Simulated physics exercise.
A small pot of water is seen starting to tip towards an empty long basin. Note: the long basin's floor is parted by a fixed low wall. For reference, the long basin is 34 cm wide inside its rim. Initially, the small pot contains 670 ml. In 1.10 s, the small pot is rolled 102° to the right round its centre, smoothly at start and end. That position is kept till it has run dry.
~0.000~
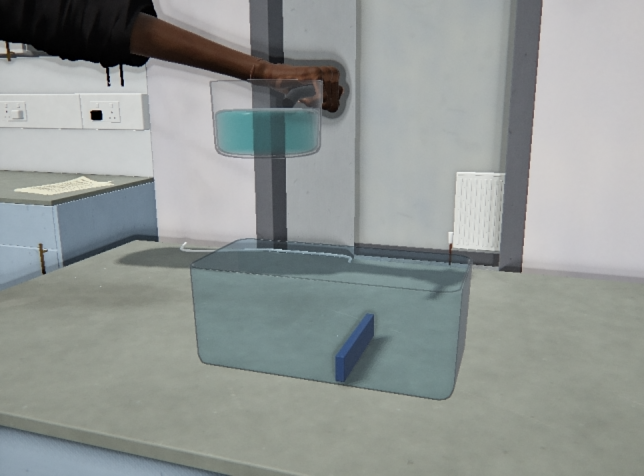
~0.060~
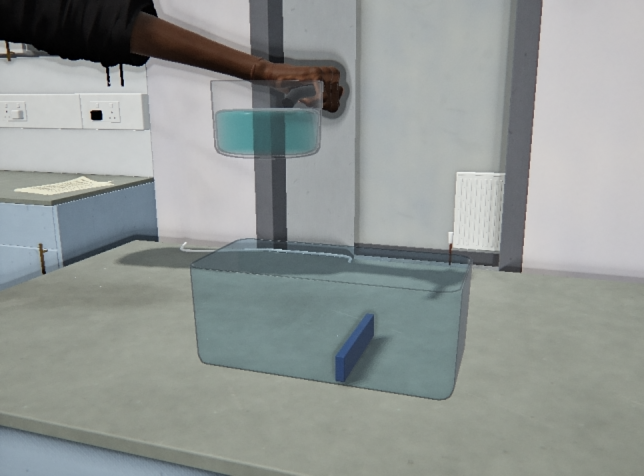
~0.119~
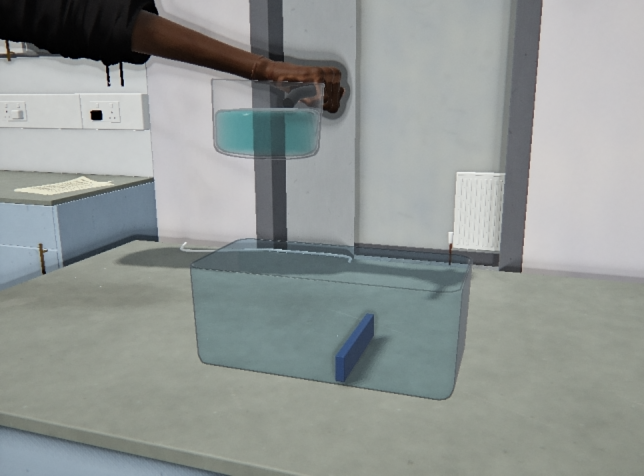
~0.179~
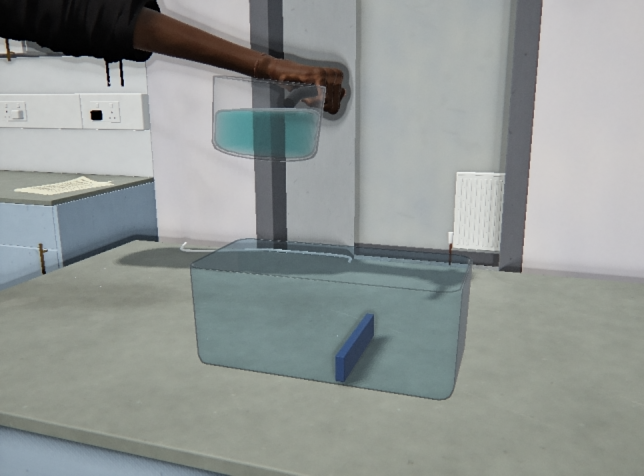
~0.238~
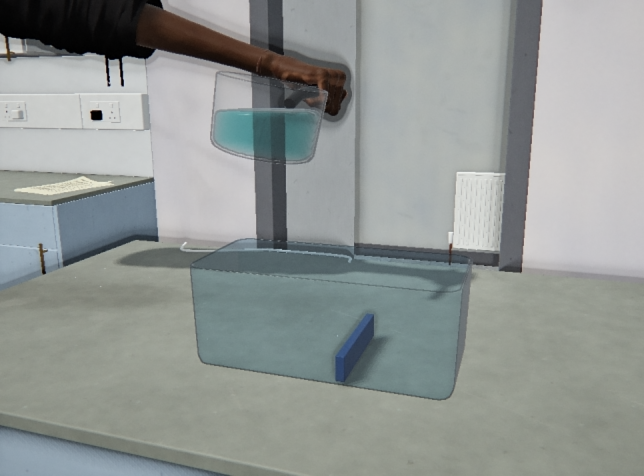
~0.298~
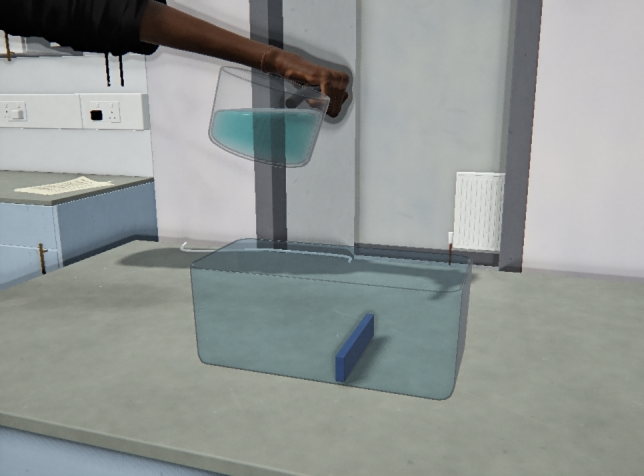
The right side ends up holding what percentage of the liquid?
About 80 in every hundred parts.
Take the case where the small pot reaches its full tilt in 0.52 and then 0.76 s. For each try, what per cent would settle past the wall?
75 in a hundred, followed by 80 in a hundred.
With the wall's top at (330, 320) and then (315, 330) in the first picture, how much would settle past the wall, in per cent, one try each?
I'd put it at about 95 per cent for the first and about 90 per cent for the second.
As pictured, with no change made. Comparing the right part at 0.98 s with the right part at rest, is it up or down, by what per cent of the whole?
It rises by about 24.
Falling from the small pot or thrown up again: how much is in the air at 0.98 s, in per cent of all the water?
Close to 20 %.
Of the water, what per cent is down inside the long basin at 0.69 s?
I reckon close to 2 percent of it.
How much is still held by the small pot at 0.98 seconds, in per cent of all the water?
Near 20 percent, more or less.
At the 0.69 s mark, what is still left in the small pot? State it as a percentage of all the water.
Roughly 72 percent.
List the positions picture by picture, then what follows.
The first frame shows tilt 0°; pouring edge (318, 83); surface from (223, 111) to (318, 112); the long basin's rim runs from (216, 252) to (467, 275); the wall's top is at (356, 334).
The second frame shows tilt 1°; pouring edge (319, 83); surface from (223, 111) to (318, 112).
The third frame shows tilt 3°; pouring edge (320, 86); surface from (224, 112) to (318, 112).
The fourth frame shows tilt 7°; pouring edge (322, 90); surface from (224, 111) to (319, 113).
The fifth frame shows tilt 11°; pouring edge (324, 95); surface from (224, 112) to (320, 113).
The sixth frame shows tilt 17°; pouring edge (326, 102); surface from (222, 111) to (321, 114).
By 0.69 s the tilt is 71° and 72 per cent is still to pour, 1 is left of the wall and 1 right of it.
By 0.98 s the tilt is 99° and 19 per cent is still to pour, 4 is left of the wall and 56 right of it.
By 1.27 s the tilt is 102° and 2 per cent is still to pour, 16 is left of the wall and 78 right of it.
By 1.60 s the tilt is 102° and 0 per cent is still to pour, 19 is left of the wall and 80 right of it.
At rest 19 per cent lies left of the wall, 80 right of it and 1 outside.
